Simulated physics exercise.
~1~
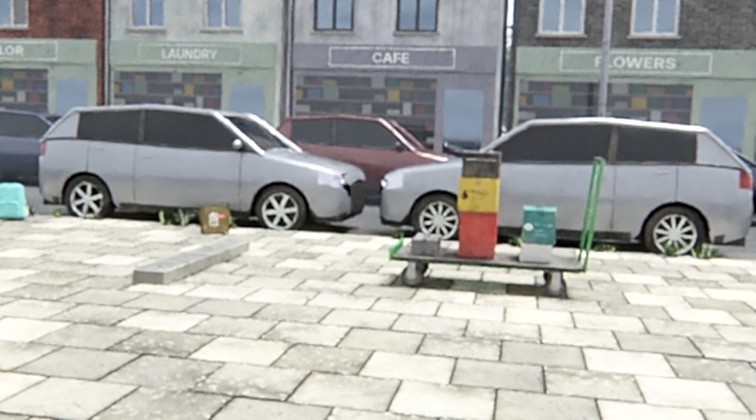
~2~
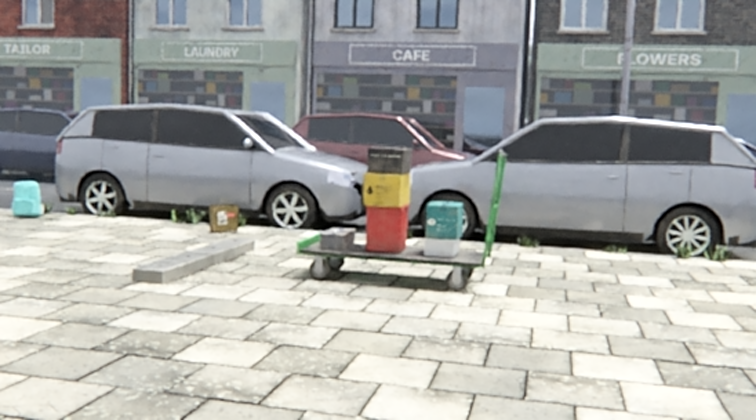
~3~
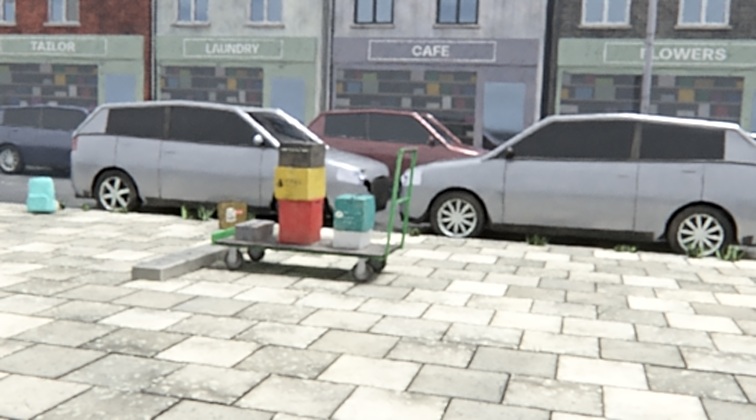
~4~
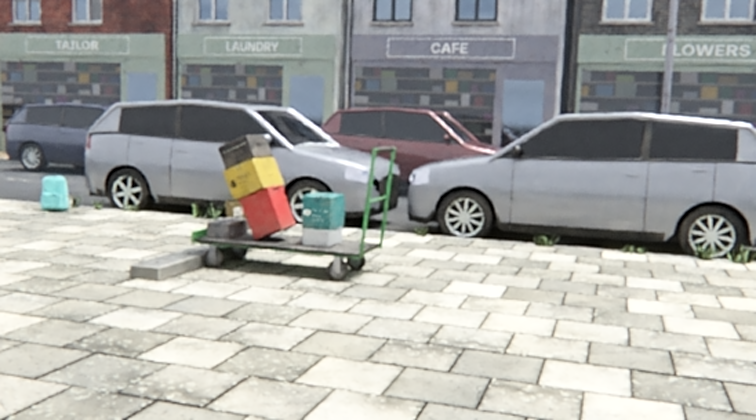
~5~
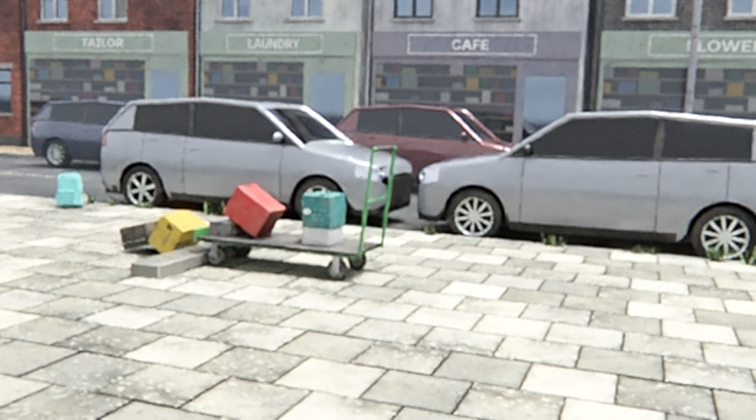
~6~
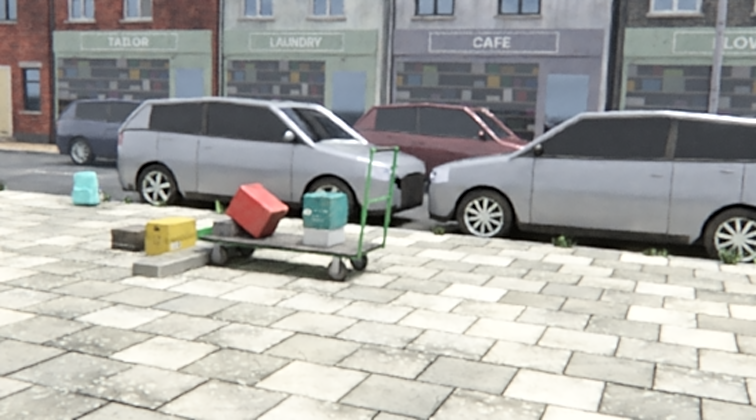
Paved street with parked cars, a flatbed trolley rolling left, stopping at a kerb, yellow and black boxes toppling off, red one left tilted aboard.
